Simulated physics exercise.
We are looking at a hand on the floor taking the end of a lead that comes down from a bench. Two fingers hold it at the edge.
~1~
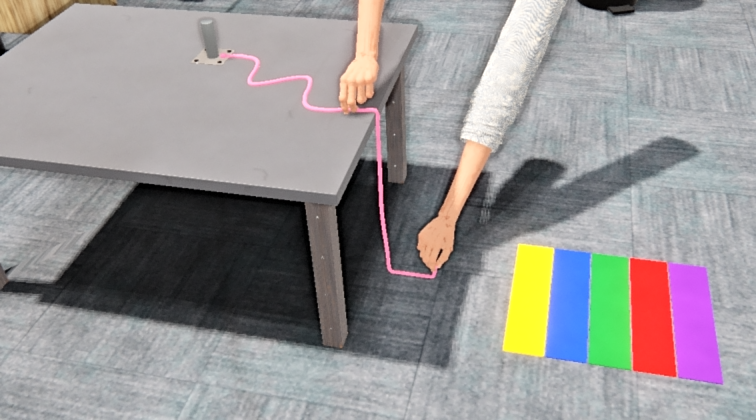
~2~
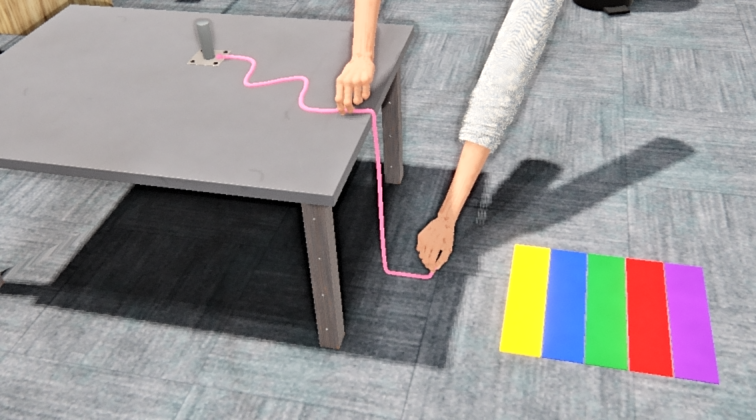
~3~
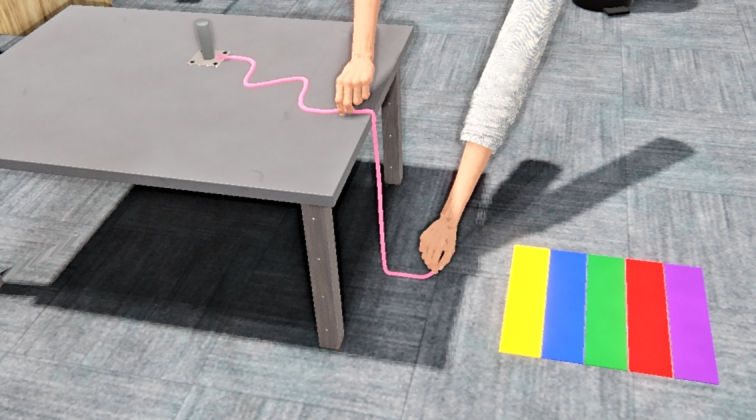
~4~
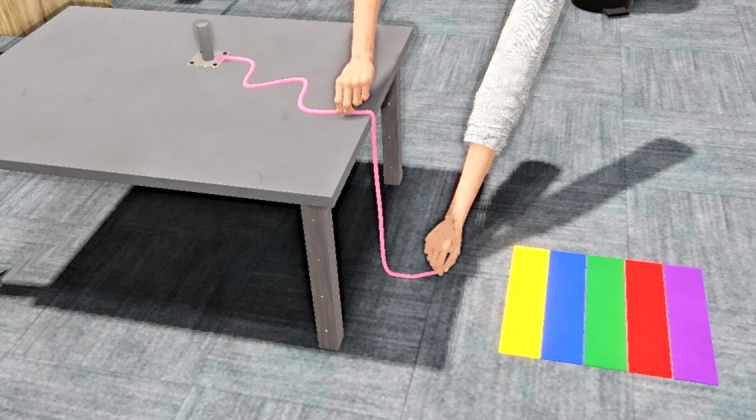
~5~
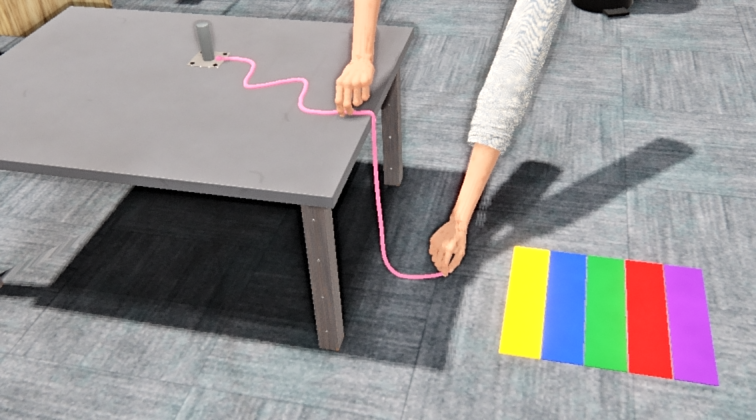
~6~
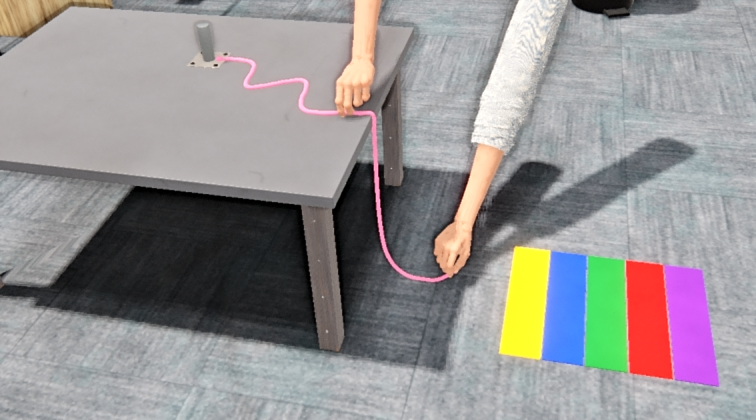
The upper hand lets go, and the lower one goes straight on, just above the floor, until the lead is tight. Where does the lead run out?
The red one.
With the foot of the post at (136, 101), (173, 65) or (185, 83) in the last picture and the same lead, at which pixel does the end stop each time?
About (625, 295), (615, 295) and (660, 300).
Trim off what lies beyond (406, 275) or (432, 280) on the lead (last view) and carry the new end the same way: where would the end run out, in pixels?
Try by try, around (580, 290) and (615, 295).
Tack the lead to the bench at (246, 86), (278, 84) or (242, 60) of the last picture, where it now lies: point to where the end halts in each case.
About (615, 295), (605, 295) and (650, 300).
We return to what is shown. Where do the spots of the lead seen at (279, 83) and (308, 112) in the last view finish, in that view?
About (315, 87), and the other about (395, 113).
Soon after, end near (586, 290); over blue.
Then, end near (630, 296); over red.
At full stretch, end near (654, 299); over red. It halts on the red strip.
